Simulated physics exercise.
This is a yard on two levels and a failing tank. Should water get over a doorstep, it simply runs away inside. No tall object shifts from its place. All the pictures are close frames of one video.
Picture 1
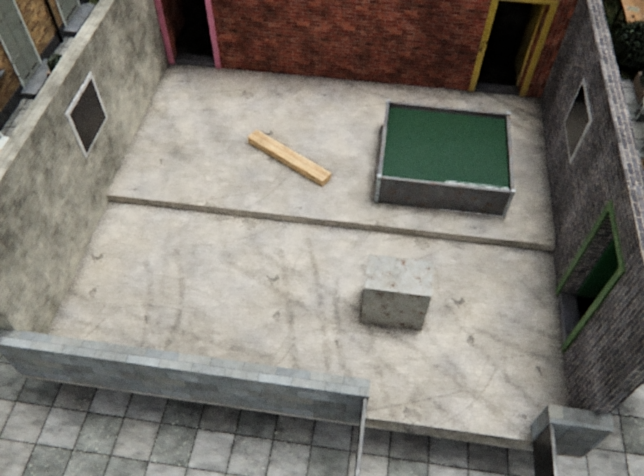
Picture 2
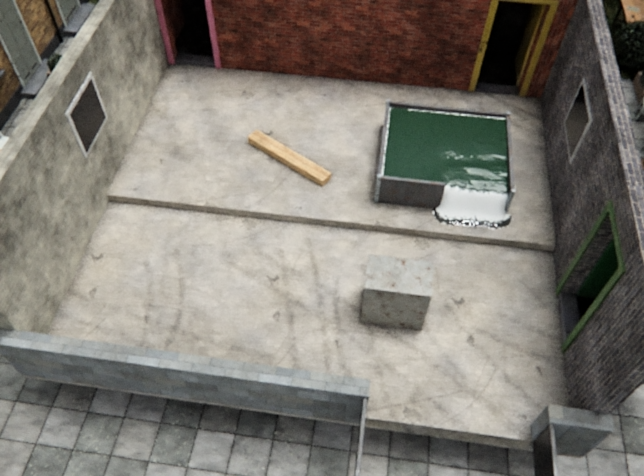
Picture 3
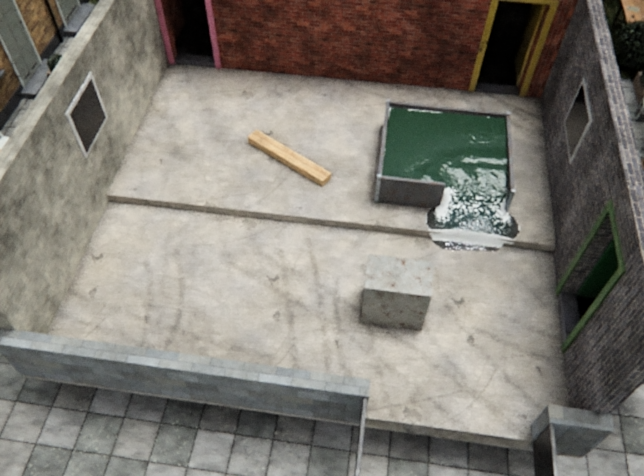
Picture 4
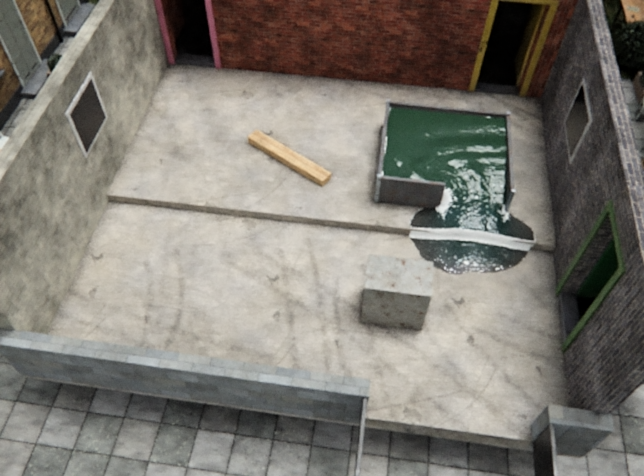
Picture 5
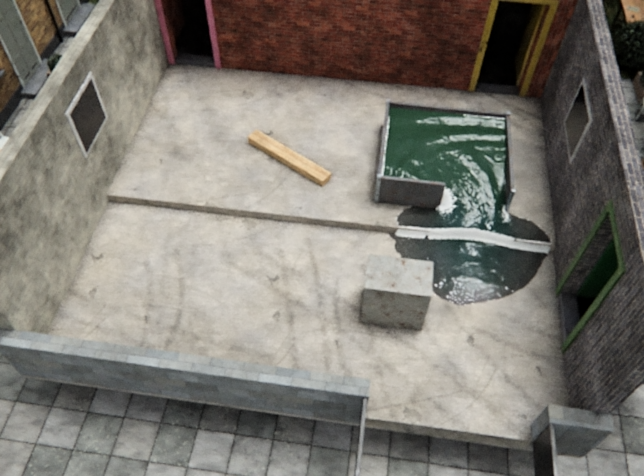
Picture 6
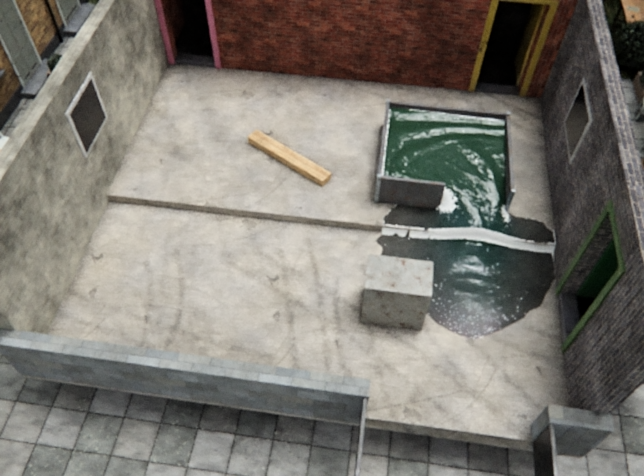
Green water pouring from a gap in a tank's front wall, spilling over a low step and spreading past a concrete block.
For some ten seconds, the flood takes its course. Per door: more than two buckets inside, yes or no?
Per door - green door: No, yellow door: No, pink door: No.
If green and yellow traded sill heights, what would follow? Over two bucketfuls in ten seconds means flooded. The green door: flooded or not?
Green: Overshoots.
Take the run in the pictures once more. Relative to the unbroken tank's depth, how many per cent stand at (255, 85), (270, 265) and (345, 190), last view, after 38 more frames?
In order: About 0, 2 and 0 in a hundred.
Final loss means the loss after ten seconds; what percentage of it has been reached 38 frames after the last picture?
I'd put it near 70 in a hundred.
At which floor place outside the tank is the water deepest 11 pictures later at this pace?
My best guess is roughly (542, 425).
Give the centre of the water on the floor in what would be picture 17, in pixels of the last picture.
That comes out near (460, 216).
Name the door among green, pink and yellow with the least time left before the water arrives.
It would be the door marked green.
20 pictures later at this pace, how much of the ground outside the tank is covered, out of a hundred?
Close to 20 percent, by my reckoning.
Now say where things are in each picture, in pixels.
In the first picture, still water in the water tank at (446, 147).
In the second picture, water pours out at (473, 204) and has run to (505, 222).
In the third picture, the front is at (506, 239), out from the gap at (472, 204).
In the fourth picture, the front is at (446, 267), out from the gap at (472, 205).
In the fifth picture, water pours out at (472, 204) and has run to (445, 295).
In the sixth picture, the front is at (476, 332), out from the gap at (472, 204).
A moment on, water covers 15 % of the floor; the green door wet at the sill, nothing in, the yellow door not reached, the pink door not reached.
Next, water covers 20 % of the floor; the green door under two buckets in, the yellow door not reached, the pink door not reached.
Then, water covers 20 % of the floor; the green door under two buckets in, the yellow door not reached, the pink door not reached.
Later, water covers 25 % of the floor; the green door under two buckets in, the yellow door not reached, the pink door not reached.
In the end, water covers 25 % of the floor; the green door under two buckets in, the yellow door not reached, the pink door not reached.
